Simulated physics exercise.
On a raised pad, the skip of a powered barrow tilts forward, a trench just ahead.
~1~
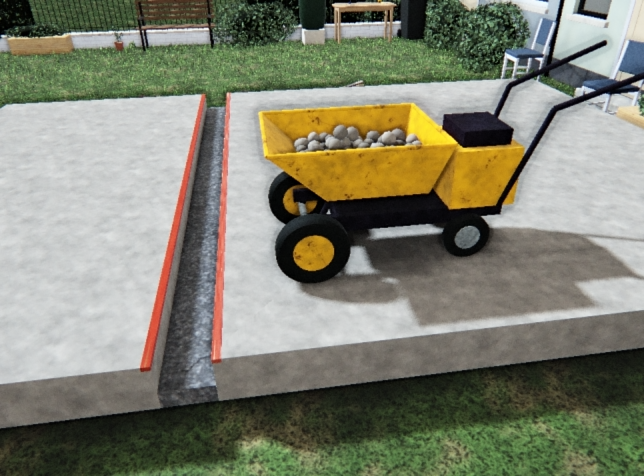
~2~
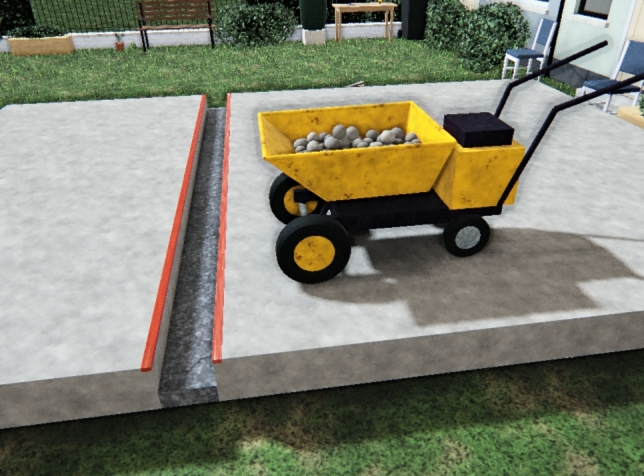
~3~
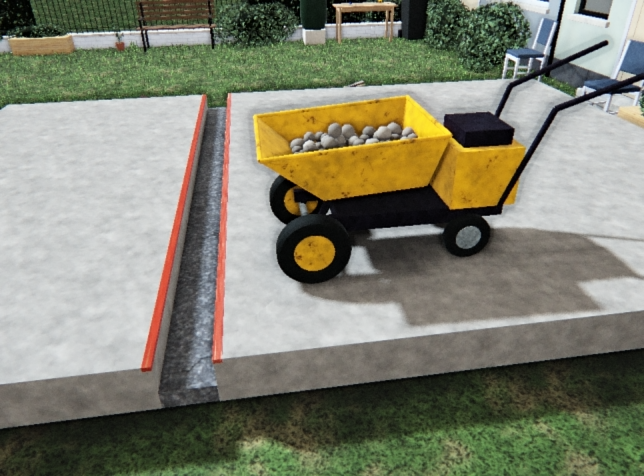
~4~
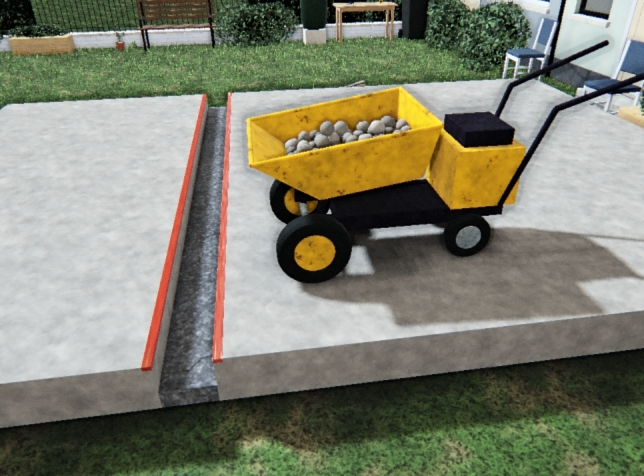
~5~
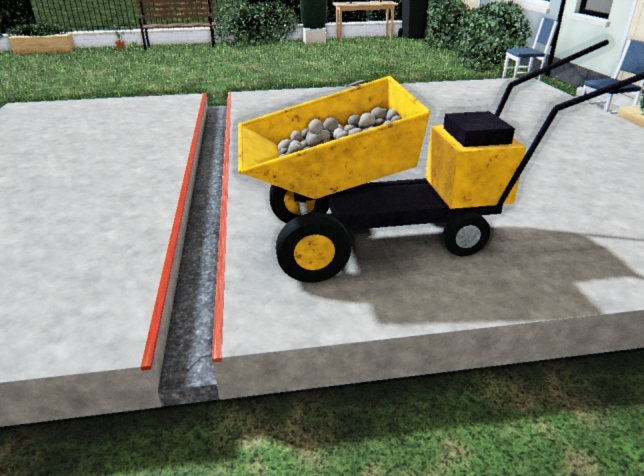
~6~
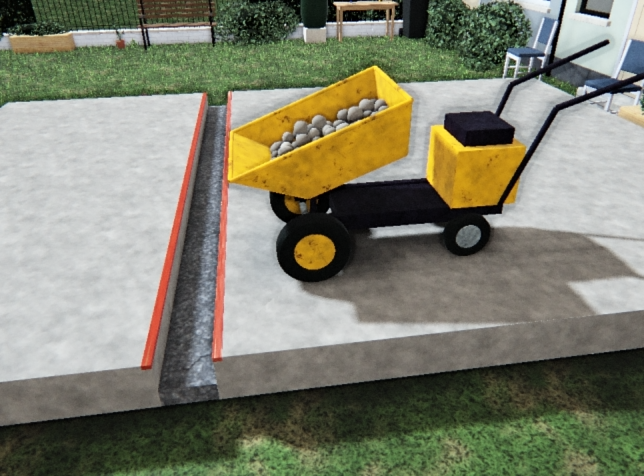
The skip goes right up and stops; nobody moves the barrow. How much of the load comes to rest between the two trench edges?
Ends mostly inside.
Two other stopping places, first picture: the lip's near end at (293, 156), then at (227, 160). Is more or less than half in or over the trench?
The first place leaves the greater portion between the edges, the second place the lesser portion.
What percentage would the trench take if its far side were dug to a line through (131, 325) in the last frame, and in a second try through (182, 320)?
About 100 and 30 per cent.
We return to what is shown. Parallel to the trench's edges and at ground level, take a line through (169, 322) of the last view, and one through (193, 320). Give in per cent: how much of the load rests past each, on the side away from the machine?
In order: 40 per cent, then 70 per cent.
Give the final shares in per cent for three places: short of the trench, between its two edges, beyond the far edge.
Short 0 %, between 75 %, beyond 25 %.
Soon after the last picture, skip tipped steeply; all in the skip.
A little later, skip tipped right over; about a third in the skip; about half in or heaped over the trench; a small part beyond it.
Later still, skip tipped right over; a stray few in the skip; most in or heaped over the trench; about a quarter beyond it.
At rest, skip tipped right over; a stray few in the skip; most in or heaped over the trench; about a quarter beyond it.
